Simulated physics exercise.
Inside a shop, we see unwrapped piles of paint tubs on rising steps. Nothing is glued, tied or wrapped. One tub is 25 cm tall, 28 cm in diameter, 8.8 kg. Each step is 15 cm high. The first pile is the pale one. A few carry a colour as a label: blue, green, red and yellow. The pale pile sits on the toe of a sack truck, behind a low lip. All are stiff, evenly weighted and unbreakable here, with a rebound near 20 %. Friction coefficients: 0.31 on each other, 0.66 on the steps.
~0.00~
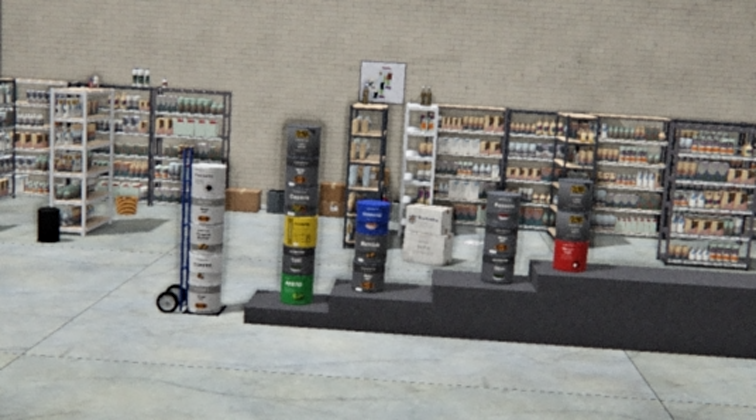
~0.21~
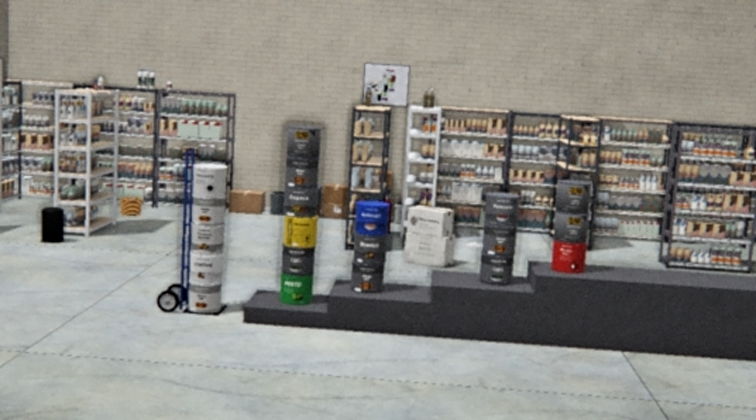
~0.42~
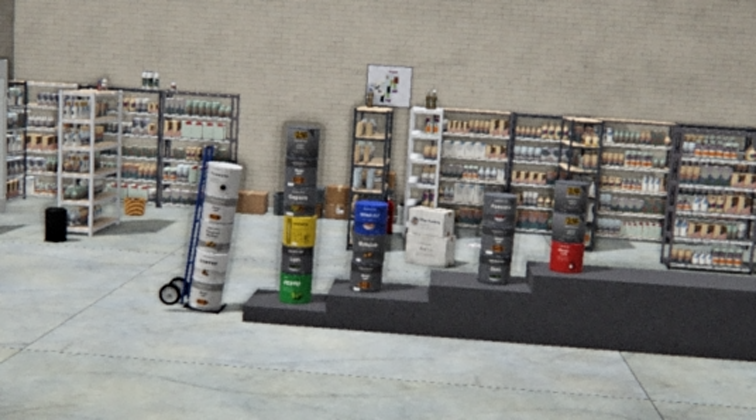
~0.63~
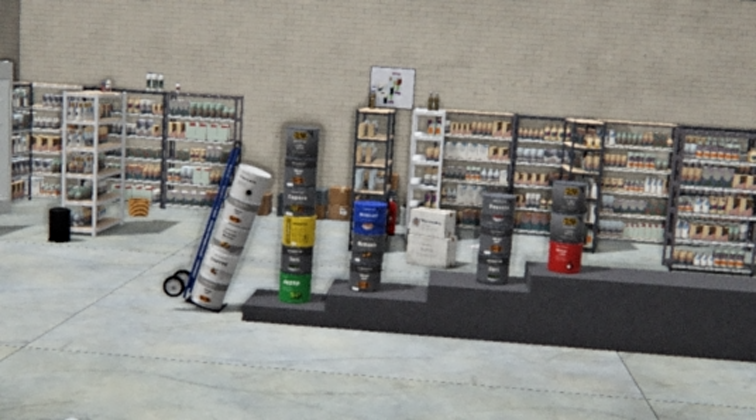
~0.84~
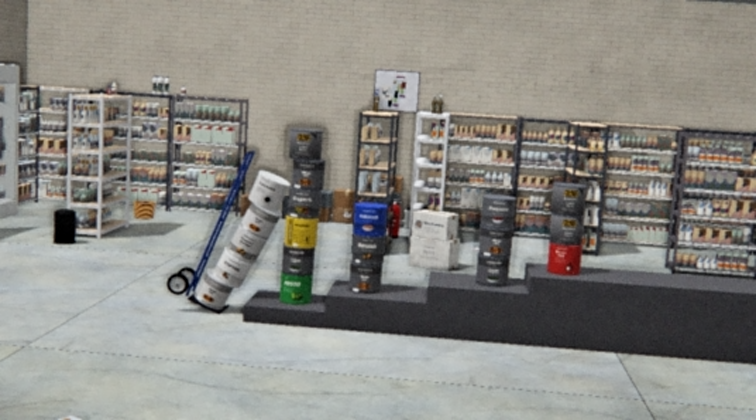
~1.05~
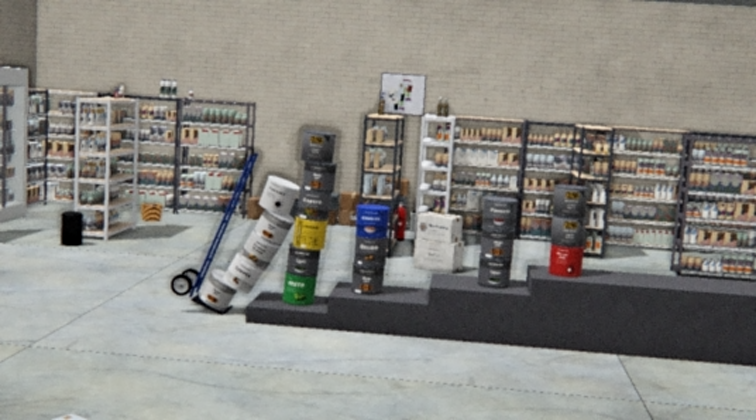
In a shop with a pale brick wall and stocked shelves, seen from the front by a camera that shifts slightly, stacked tubs stand on dark rising steps. A pale pile rests on a blue sack truck at left, beside grey piles with green, yellow, blue and red tubs. The truck tilts rightward, leaning the pale pile against the nearest grey stack, which then tilts slightly right.
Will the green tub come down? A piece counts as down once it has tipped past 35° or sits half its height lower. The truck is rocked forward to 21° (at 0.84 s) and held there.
In the end the green tub holds its level.
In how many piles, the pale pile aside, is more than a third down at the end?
2 of them.
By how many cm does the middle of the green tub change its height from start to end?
About 0 cm lower.
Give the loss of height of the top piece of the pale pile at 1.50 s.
Roughly 20 cm.
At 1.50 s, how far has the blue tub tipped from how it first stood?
Some 0°.
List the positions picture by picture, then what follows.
In the first picture (we follow the side turned to the camera; the camera moves round a little), truck frame (184, 182) 0° forward; green tub (295, 290); blue tub (372, 220); yellow tub (299, 232); no other piece has moved.
The second picture shows truck frame (186, 182) 0° forward; green tub (294, 291).
The third picture shows truck frame (202, 179) 7° forward, top of the pale pile leaning 6°; green tub (293, 290); no other piece has moved.
The fourth picture shows truck frame (224, 179) 16° forward, top of the pale pile leaning 18°; green tub (293, 289); no other piece has moved.
The fifth picture shows truck frame (236, 182) 21° forward, top of the pale pile leaning 21°; green tub (294, 290); 3 stirred so far.
The sixth picture shows truck frame (239, 184) 21° forward, top of the pale pile leaning 19°; green tub (297, 291) tipped 4°; yellow tub (308, 235) tipped 4°; blue tub (371, 223); steepest lean 4°, the tub at (312, 206); 6 stirred so far.
Around 1.50 s, 5 of the pale pile down; none of the 15 other tubs down, 7 disturbed; green tub tipped 18°; yellow tub tipped 18°.
Around 2.18 s, 5 of the pale pile down; 8 of the 15 other tubs down; green tub tipped 24°; blue tub tipped 40°, 16 cm lower.
Around 3.26 s, 5 of the pale pile down; 7 of the 15 other tubs down; green tub tipped 29°; blue tub on its side.
Around 4.10 s, 4 of the pale pile down; 7 of the 15 other tubs down; green tub tipped 3°; yellow tub on its side.
Finally (4.6 s), 4 of the pale pile down; 7 of the 15 other tubs down; green tub displaced 22 cm; blue tub on its side; yellow tub on its side. Seen by the last camera, middles, green tub near (319, 286), blue tub near (464, 267).
